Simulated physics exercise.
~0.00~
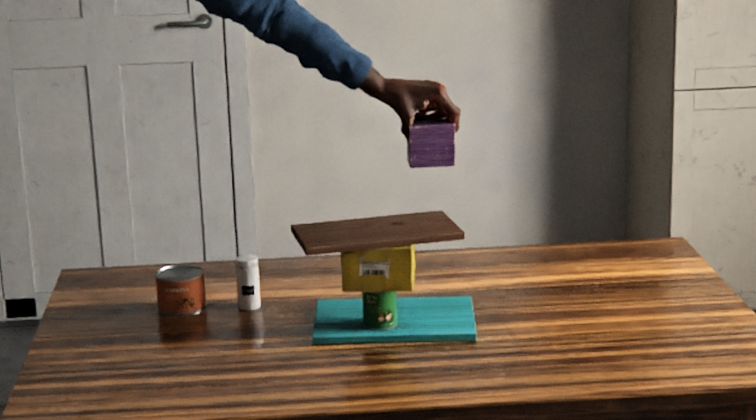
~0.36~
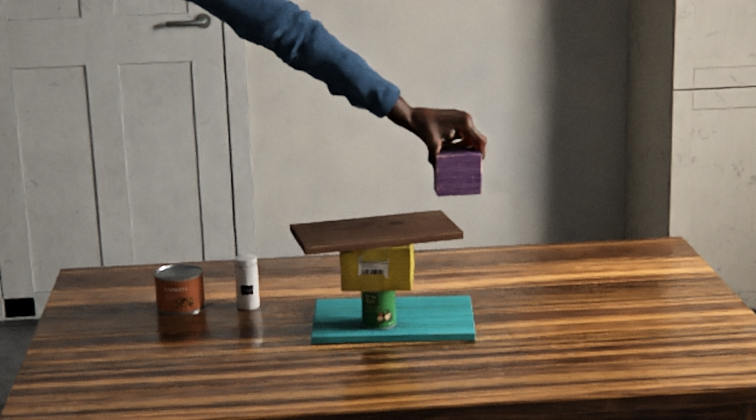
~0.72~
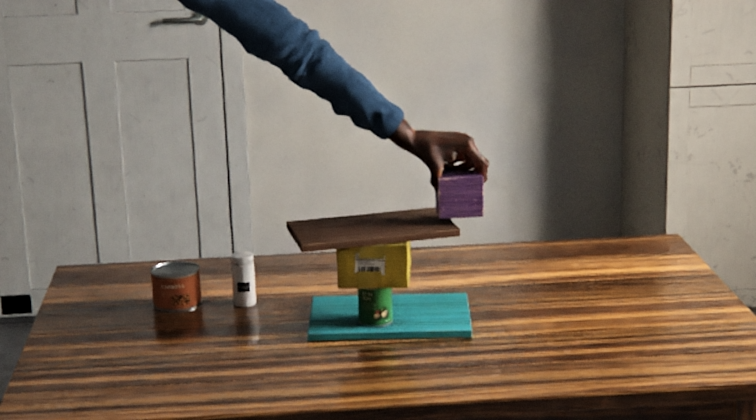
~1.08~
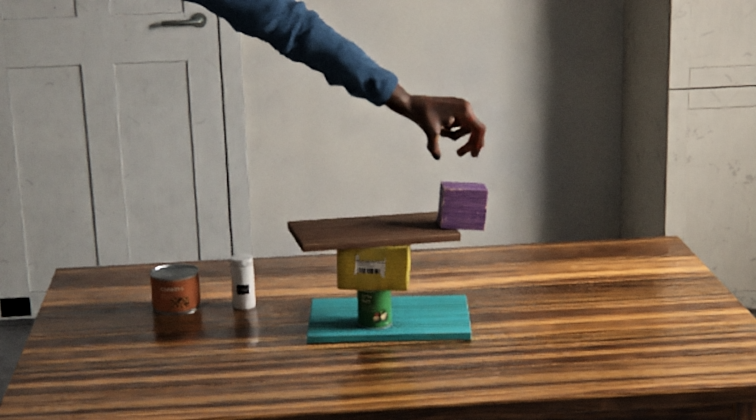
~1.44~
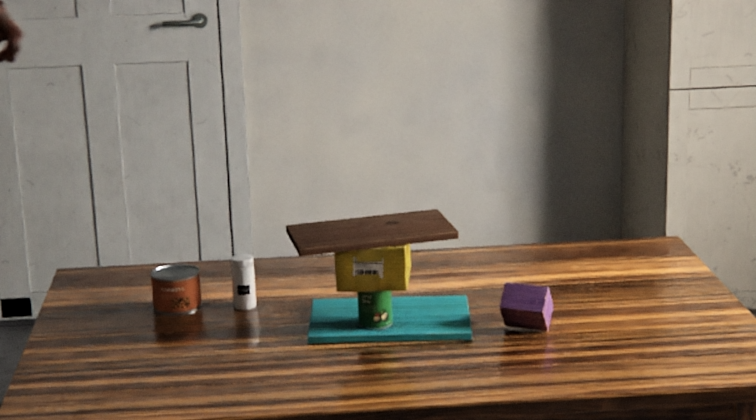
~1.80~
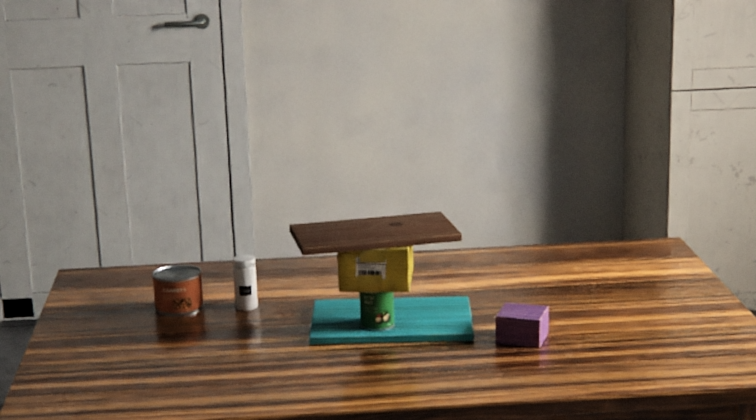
A striped wooden table stands before a pale wall and a panelled door, seen from the front by a slightly swaying camera. On it, a turquoise board supports a green tin, a yellow box and a brown board, with an orange tub and a small white container to the left. A hand reaching from the upper left carries a purple block rightward and lowers it onto the right end of the brown board. The hand lets go and withdraws, and the block tumbles off to the right. It ends resting on the table, while the remaining stack still stands.
